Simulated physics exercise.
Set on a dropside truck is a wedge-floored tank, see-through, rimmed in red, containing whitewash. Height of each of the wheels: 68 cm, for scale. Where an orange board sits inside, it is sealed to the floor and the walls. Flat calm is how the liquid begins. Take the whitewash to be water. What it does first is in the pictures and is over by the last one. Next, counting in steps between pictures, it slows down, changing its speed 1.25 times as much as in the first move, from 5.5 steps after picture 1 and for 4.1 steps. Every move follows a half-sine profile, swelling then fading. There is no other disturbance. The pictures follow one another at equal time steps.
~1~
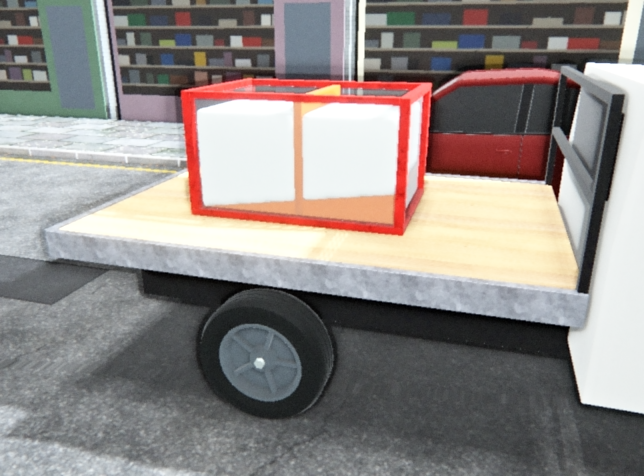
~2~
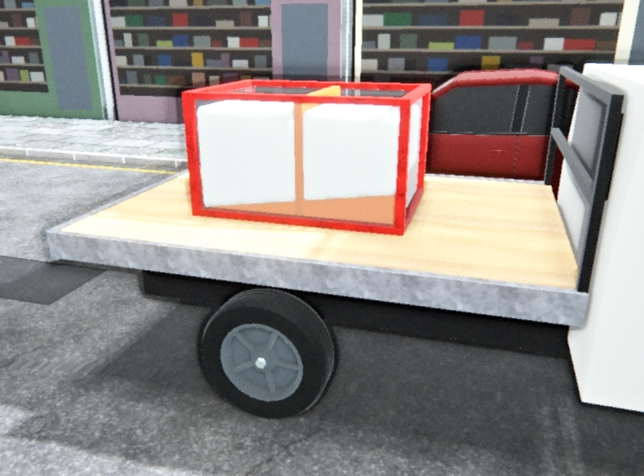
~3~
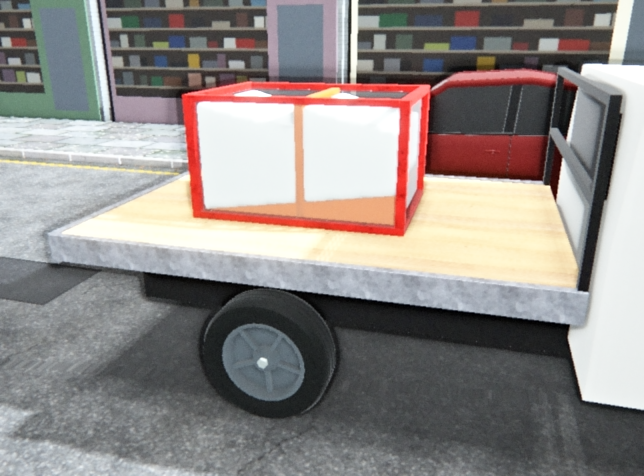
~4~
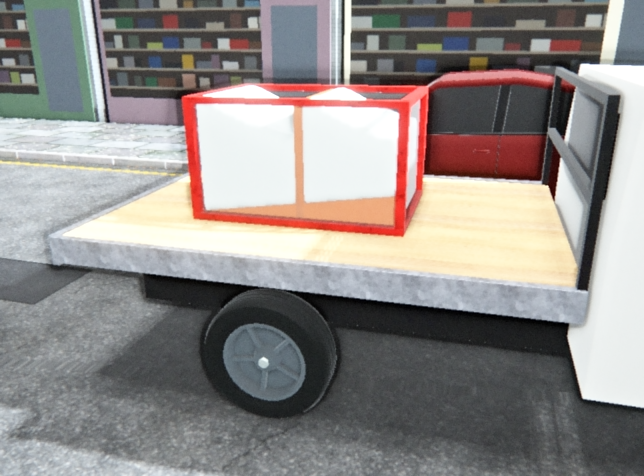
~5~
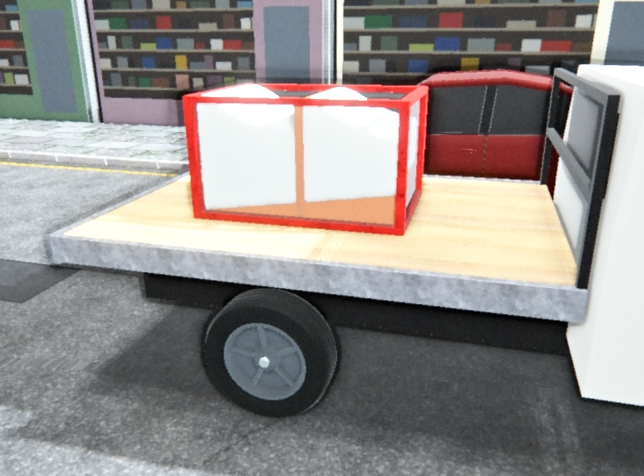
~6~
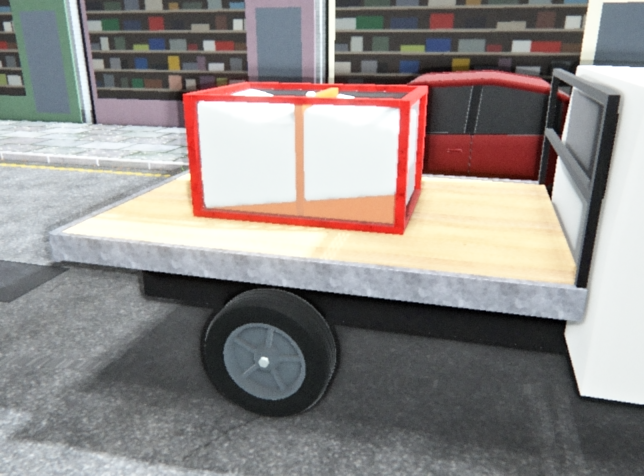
A flatbed truck creeps right along a grey street past green and purple shopfronts, seen from its side and slightly above. On its pale wooden bed, behind the white cab, sits a clear, red-edged tank of white liquid with an orange board across its middle, and a red vehicle shows beyond. The camera keeps pace as the liquid, flat at first, climbs towards the left, then partly levels.
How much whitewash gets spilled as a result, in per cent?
About 1 per cent.
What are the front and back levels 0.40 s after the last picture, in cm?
Level, front = 66 cm; level, back = 38 cm.
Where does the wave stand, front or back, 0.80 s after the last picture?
It is heaped towards the rear side.
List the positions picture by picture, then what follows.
Level at the front (388, 116); level at the back (215, 108); still flat; the front is on the right, levels are read along the near wall; a wheel hub at (256, 368), in the first picture.
Level at the front (388, 117); level at the back (215, 109); still flat, in the second picture.
Level at the front (388, 125); level at the back (215, 105); rising 4° towards the back, in the third picture.
Level at the front (387, 134); level at the back (214, 96); rising 10° towards the back, in the fourth picture.
Level at the front (387, 135); level at the back (215, 95); rising 10° towards the back, in the fifth picture.
Level at the front (387, 123); level at the back (216, 104); rising 4° towards the back; a wheel hub at (261, 367), in the sixth picture.
Then, 0.40 s later than the final frame, front 67 cm, middle 68 cm, back 39 cm above the lowest part of the floor; no loss so far.
Then, 0.80 s later than the final frame, front 48 cm, middle 46 cm, back 63 cm above the lowest part of the floor; the loss stands at 1 per cent, over the front.
Then, 1.30 s later than the final frame, front 62 cm, middle 63 cm, back 43 cm above the lowest part of the floor; the loss stands at 1 per cent, over the front.
Then, 3.48 s later than the final frame, the loss stands at 1 per cent, over the front, 3 of 362 litres.
